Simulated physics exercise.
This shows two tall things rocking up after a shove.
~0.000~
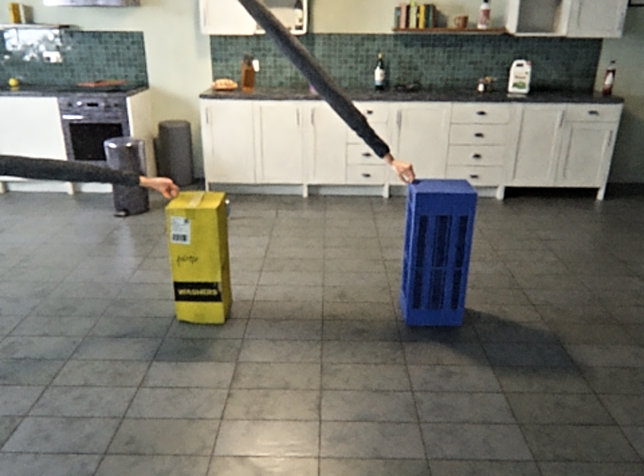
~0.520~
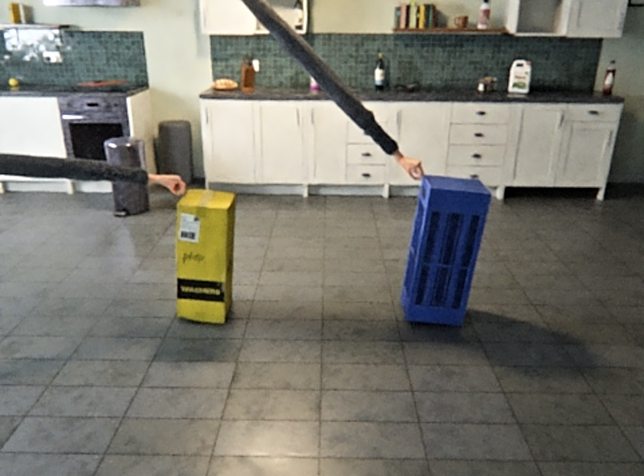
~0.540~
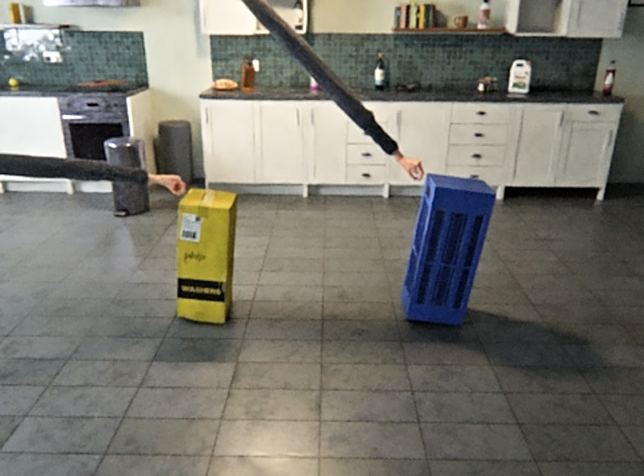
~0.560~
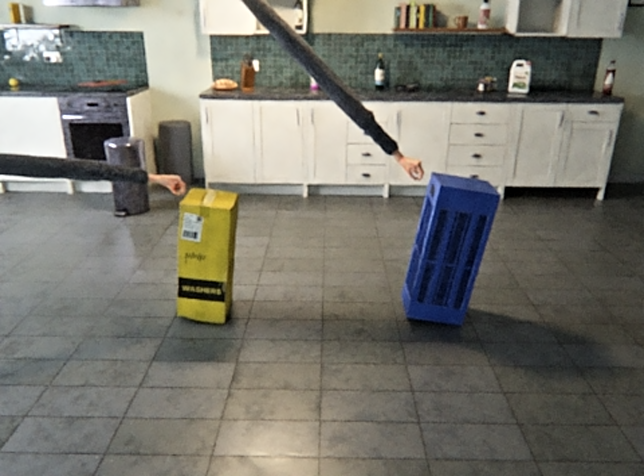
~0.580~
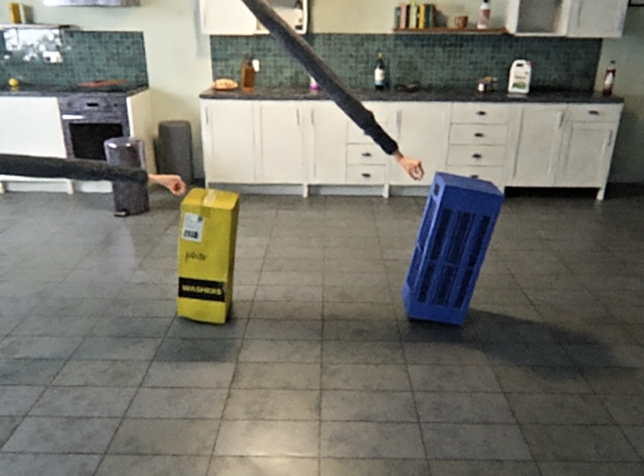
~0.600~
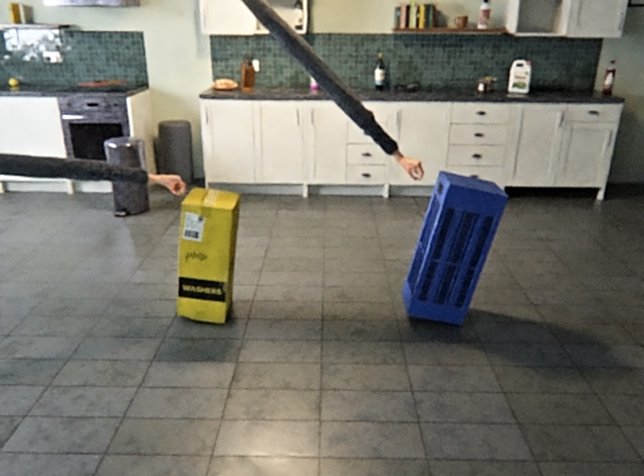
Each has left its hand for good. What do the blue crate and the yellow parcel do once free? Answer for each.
As it turns out, the blue crate topples, the yellow parcel settles on its feet.
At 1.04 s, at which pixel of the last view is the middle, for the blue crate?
Its middle is close to (487, 251).
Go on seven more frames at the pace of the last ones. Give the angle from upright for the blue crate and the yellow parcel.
Then 20° and 6°.
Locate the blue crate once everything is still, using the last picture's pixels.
Around (531, 291).
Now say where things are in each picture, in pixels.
The first picture shows blue crate (436, 253) upright; yellow parcel (201, 257) upright.
The second picture shows blue crate (442, 251) 5° off upright; yellow parcel (206, 256) 5° off upright.
The third picture shows blue crate (445, 250) 7° off upright; yellow parcel (207, 256) 6° off upright.
The fourth picture shows blue crate (447, 250) 9° off upright; yellow parcel (208, 255) 6° off upright.
The fifth picture shows blue crate (449, 249) 10° off upright; yellow parcel (208, 255) 7° off upright.
The sixth picture shows blue crate (451, 249) 12° off upright; yellow parcel (209, 255) 7° off upright.
After 1.04 s, blue crate 40° off upright near (487, 251); yellow parcel 3° off upright near (198, 256).
At rest (2.0 s), the blue crate falls over, near (531, 291); the yellow parcel rocks back upright, near (201, 257).
